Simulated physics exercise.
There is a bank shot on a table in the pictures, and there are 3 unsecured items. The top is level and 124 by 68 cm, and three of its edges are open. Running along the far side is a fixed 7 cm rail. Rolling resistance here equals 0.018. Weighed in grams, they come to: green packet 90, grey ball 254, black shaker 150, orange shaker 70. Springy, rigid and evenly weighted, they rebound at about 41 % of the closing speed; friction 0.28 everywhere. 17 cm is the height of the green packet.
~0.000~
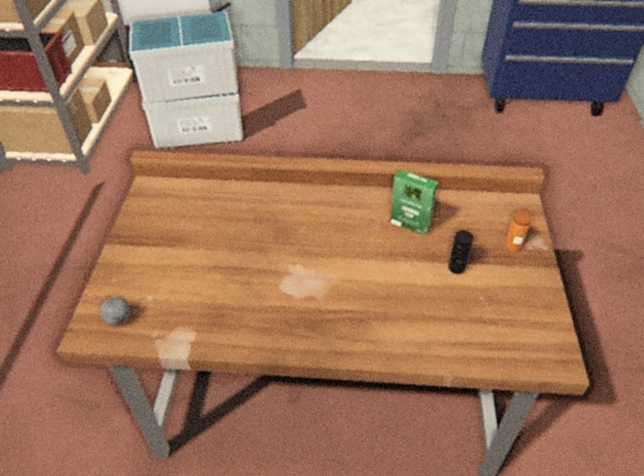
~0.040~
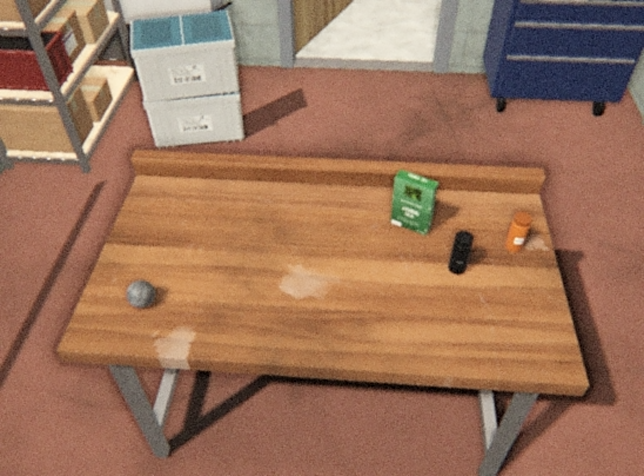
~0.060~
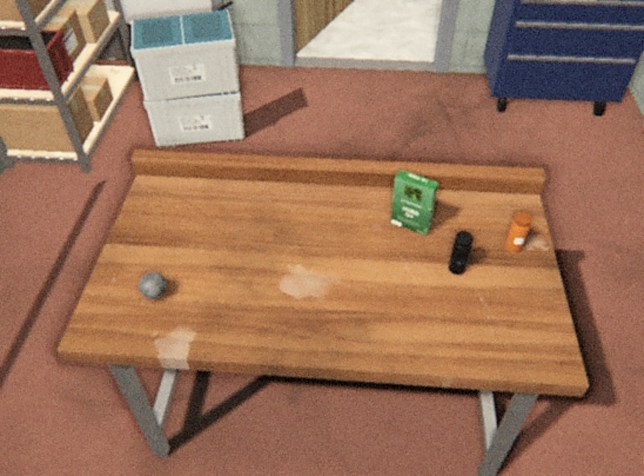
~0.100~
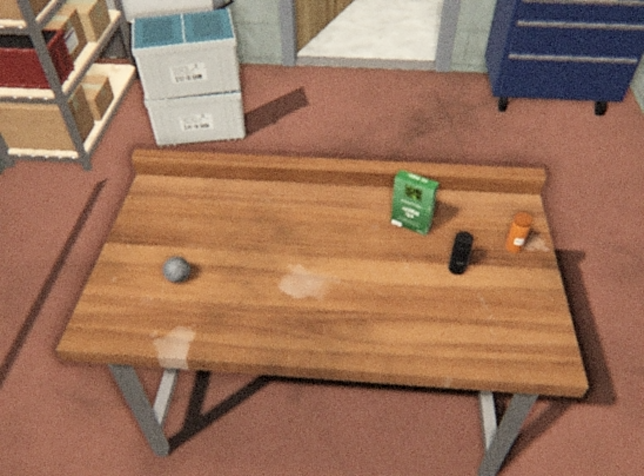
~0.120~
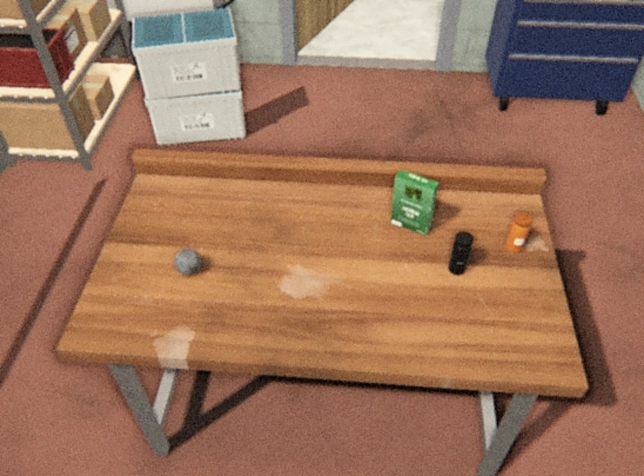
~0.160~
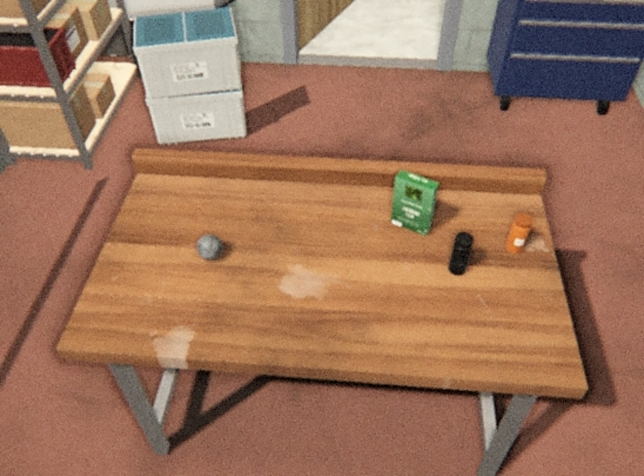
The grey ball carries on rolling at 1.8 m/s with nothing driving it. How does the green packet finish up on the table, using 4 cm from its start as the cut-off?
The green packet ends up past the cut-off.
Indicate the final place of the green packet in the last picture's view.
At roughly (491, 233).
By 0.56 s, grey ball near (367, 203).
By 0.96 s, grey ball near (455, 219); green packet 19 cm from its spot near (480, 227).
By 1.86 s, grey ball near (564, 281); green packet 22 cm from its spot near (491, 233).
When it is over (2.2 s), not toppled but over 4 cm from the start, green packet; the other 2 within 4 cm of the start. End places, in pixels of the last picture, green packet near (491, 233).
